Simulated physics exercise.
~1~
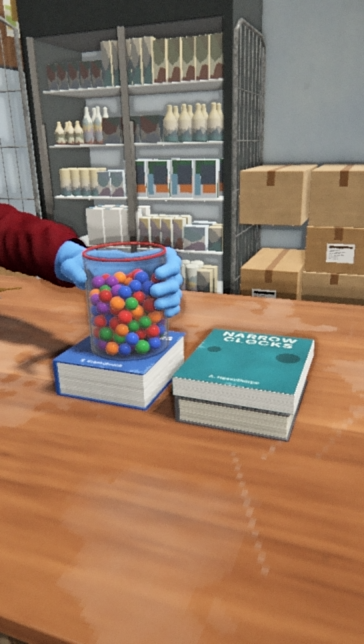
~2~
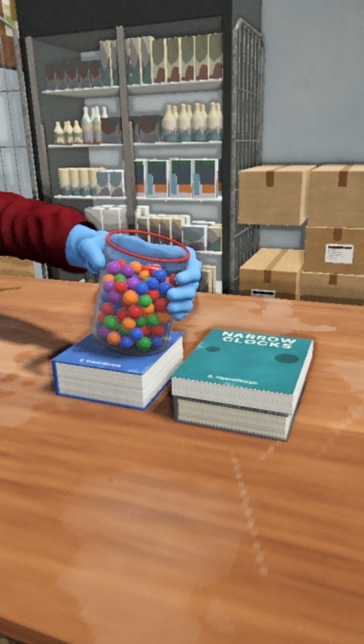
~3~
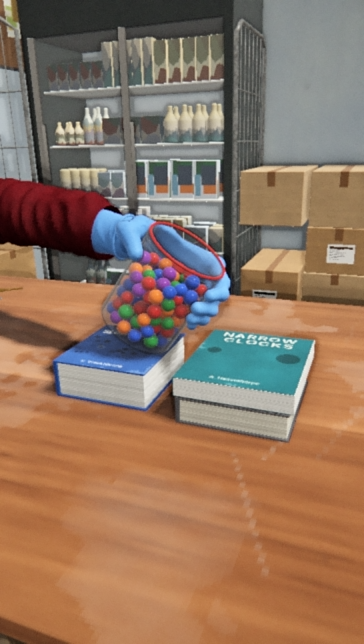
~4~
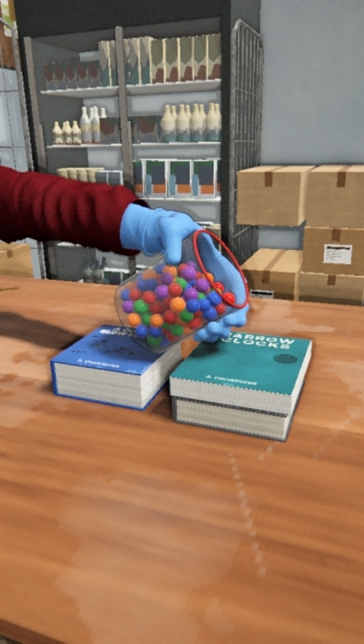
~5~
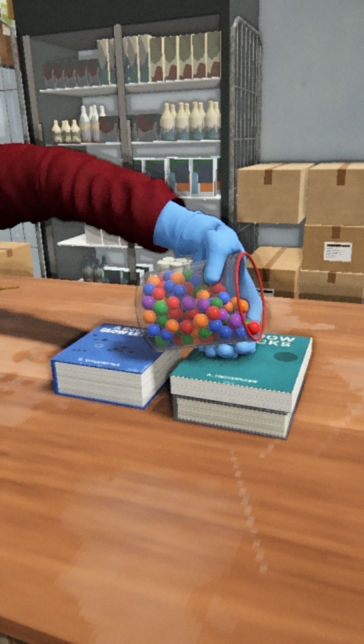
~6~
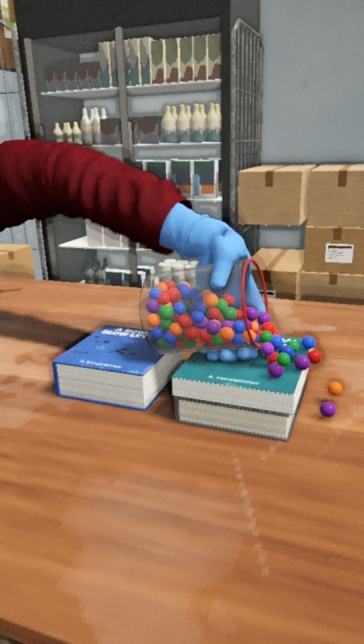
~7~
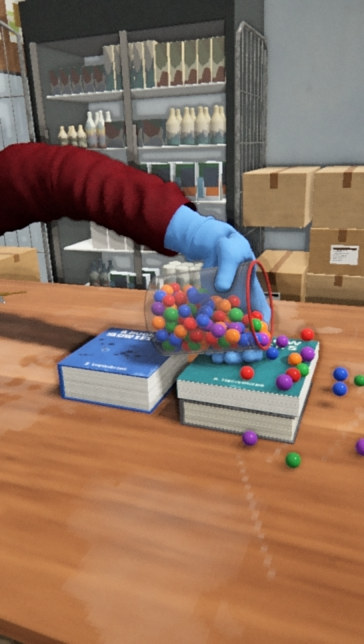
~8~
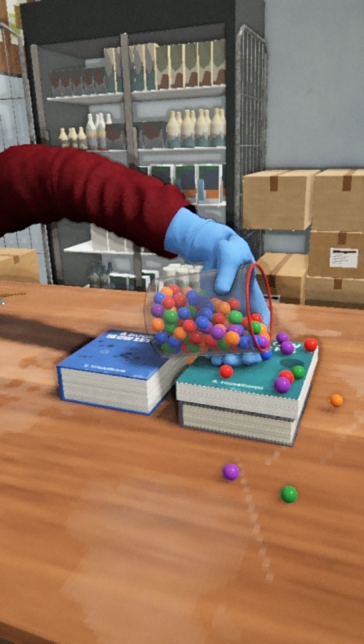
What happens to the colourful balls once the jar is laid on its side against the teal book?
Some of them spill over the rim onto the teal book and the counter, while most stay inside the jar.
